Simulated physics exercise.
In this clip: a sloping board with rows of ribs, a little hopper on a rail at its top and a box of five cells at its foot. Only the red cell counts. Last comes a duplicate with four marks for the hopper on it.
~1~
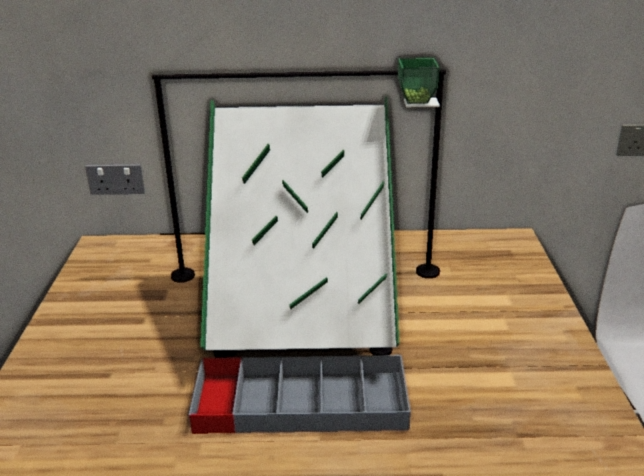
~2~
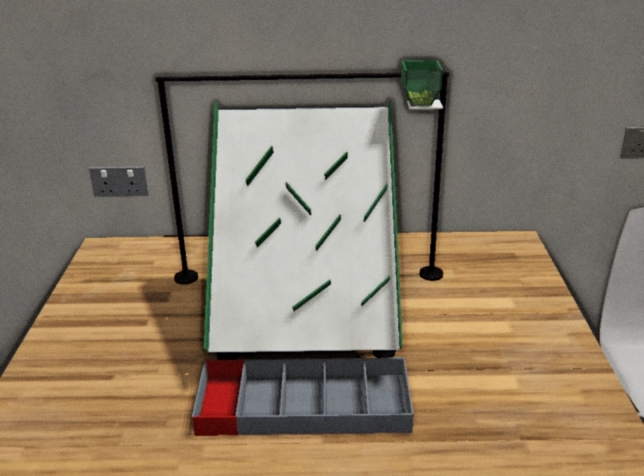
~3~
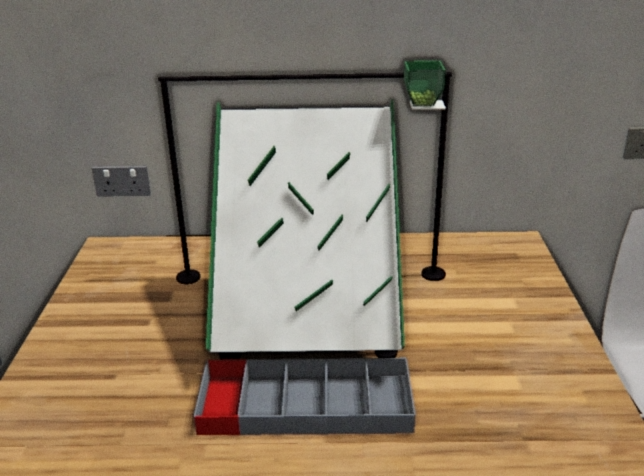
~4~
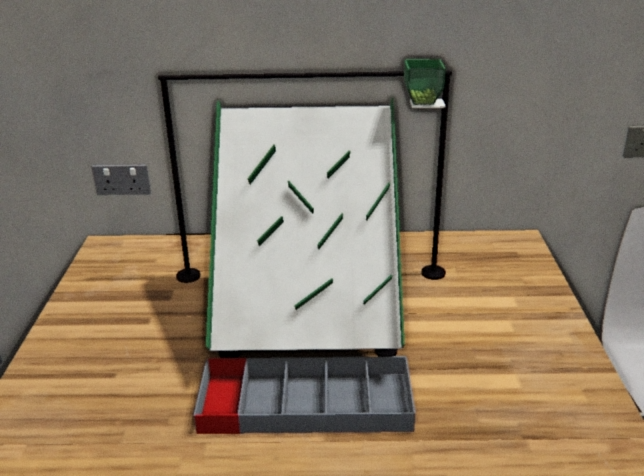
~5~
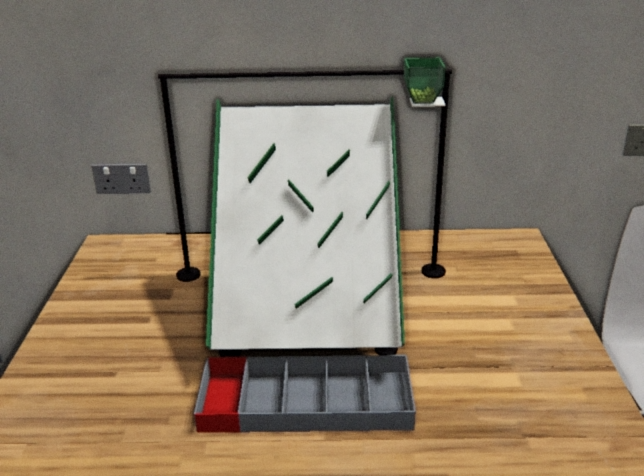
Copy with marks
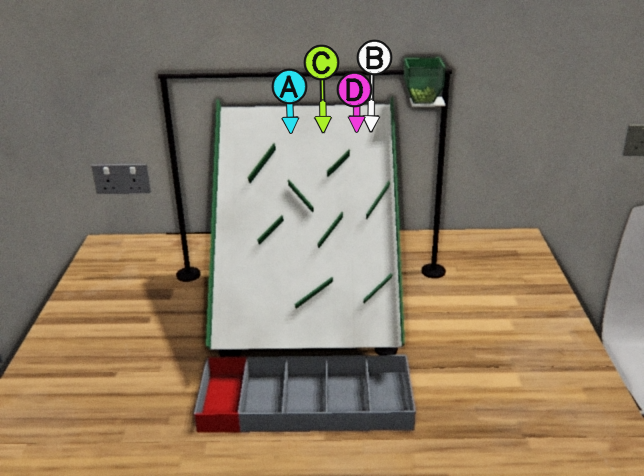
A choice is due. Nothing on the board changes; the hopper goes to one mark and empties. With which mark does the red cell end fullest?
The best mark is A.
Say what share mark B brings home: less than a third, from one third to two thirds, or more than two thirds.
Mark B gives less than a third.
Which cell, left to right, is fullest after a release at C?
The second.
On the marked copy, mark A meets the board at (290, 127); mark B meets the board at (371, 125); mark C meets the board at (323, 126); mark D meets the board at (356, 126).
If A is chosen, close to a third in the red cell, close to a third in other cells, close to a third outside the box.
If B is chosen, a small share in the red cell, close to a third in other cells, close to half outside the box.
If C is chosen, a small share in the red cell, close to two thirds in other cells, close to a quarter outside the box.
If D is chosen, a small share in the red cell, close to half in other cells, close to a third outside the box.
